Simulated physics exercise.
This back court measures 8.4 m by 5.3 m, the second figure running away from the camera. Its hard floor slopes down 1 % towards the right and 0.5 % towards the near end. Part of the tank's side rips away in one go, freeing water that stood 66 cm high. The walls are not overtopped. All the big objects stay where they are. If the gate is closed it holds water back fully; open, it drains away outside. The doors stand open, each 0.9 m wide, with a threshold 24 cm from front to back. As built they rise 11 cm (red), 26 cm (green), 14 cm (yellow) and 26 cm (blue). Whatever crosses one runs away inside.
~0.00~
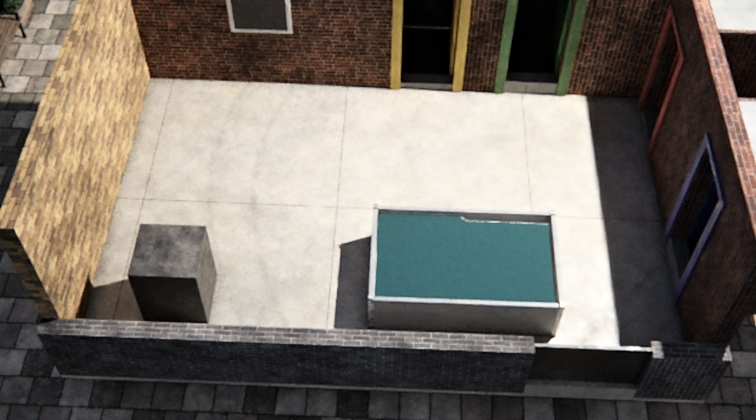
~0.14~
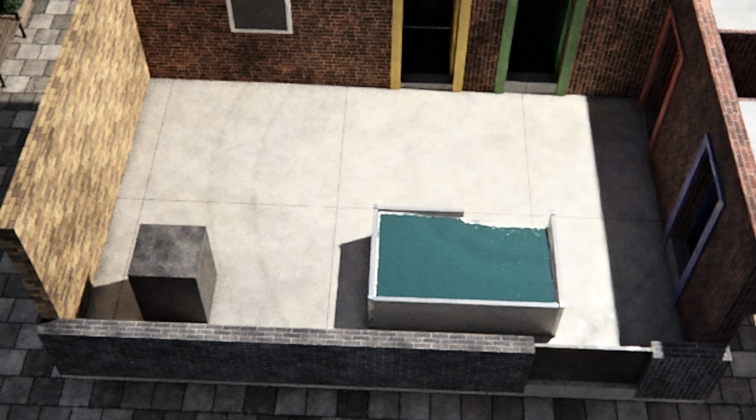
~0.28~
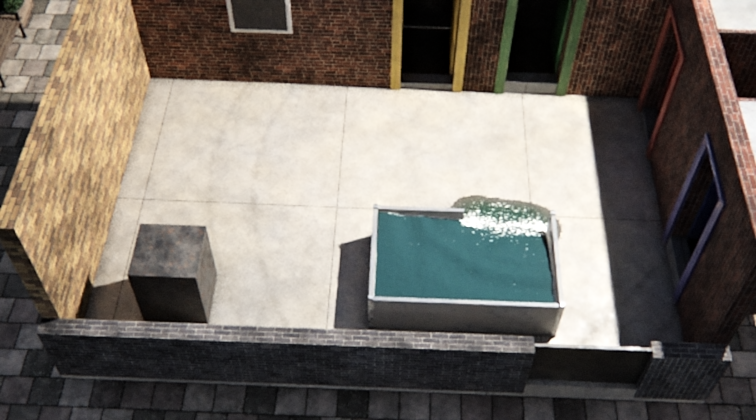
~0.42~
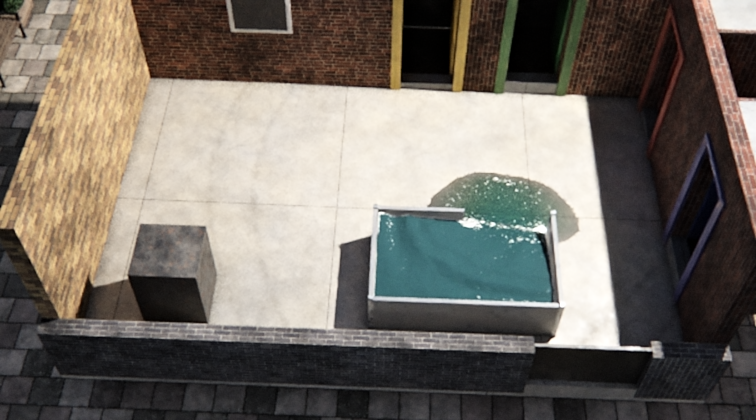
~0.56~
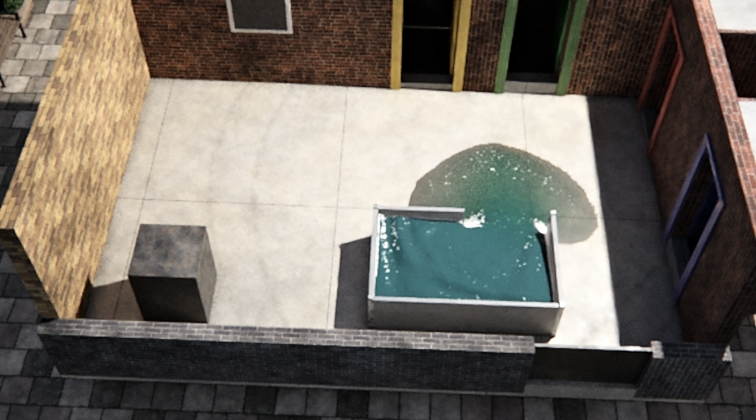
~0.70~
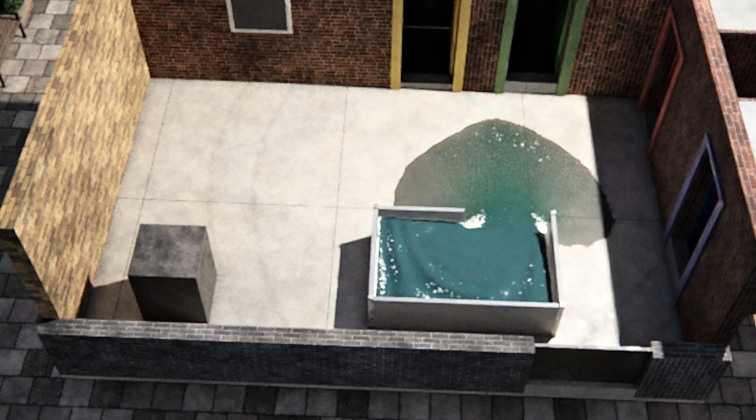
A tank of green water in a walled yard lost part of its far side, and the water poured through the gap, foaming, and spread in a widening rounded pool across the pale floor.
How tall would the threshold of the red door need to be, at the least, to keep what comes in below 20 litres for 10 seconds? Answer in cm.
Close to 24 cm is just enough.
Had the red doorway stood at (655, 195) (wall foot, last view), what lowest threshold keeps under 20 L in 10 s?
About 11.0 cm.
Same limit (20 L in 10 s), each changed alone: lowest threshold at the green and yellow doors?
Roughly 23 cm at green and 14.5 cm at yellow.
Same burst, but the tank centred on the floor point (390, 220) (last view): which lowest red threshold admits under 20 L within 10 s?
About 24 cm.
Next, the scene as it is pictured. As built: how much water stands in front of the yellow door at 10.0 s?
About 4.5 cm.
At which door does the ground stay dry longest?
Last comes the blue one.
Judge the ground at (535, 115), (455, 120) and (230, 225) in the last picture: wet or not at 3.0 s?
In turn: Under water, flooded, dry.
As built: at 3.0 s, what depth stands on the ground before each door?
In cm: Red 25, green 20, yellow 17, blue 1.
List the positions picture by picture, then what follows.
The tank at (465, 258) is whole and still, 66 cm deep; the red door at (660, 89) is dry, in the first picture.
The gap is on the far side, the front 0.3 m out at a hidden place; the back of the tank holds 66 cm, in the second picture.
The front is at (471, 201), 0.8 m from the gap on the far side; 1.0 m2 of floor is wet, 66 cm left at the back, in the third picture.
The gap is on the far side, the front 1.3 m out at (474, 177); the back of the tank holds 64 cm, in the fourth picture.
The gap is on the far side, the front 1.9 m out at (480, 149); the back of the tank holds 57 cm, in the fifth picture.
The front is at (497, 123), 2.5 m from the gap on the far side; 5.2 m2 of floor is wet, 56 cm left at the back; the red door at (660, 89), 3.5 m from the gap, is still 1.4 m from the nearest water, in the sixth picture.
After 1.4 s water covers 25 % of the floor, deepest (32 cm) near (515, 230); it has not reached the red door.
After 3.0 s water covers 35 % of the floor, deepest (28 cm) near (570, 98); 25 cm at the red door, 65 litres in over its 11 cm threshold.
After 10.0 s water covers 95 % of the floor, deepest (14 cm) near (666, 286); 8 cm at the red door, 174 litres in over its 11 cm threshold.
At the red door as built, the water arrived by 1.6 s and peaked near 28 cm at 2.8 s.
Run again over the same 10 s with other heights there, 29 litres in over 21.5 cm, 6 litres over 29.5 cm. The limit of 20 litres is kept from about 24 cm up.
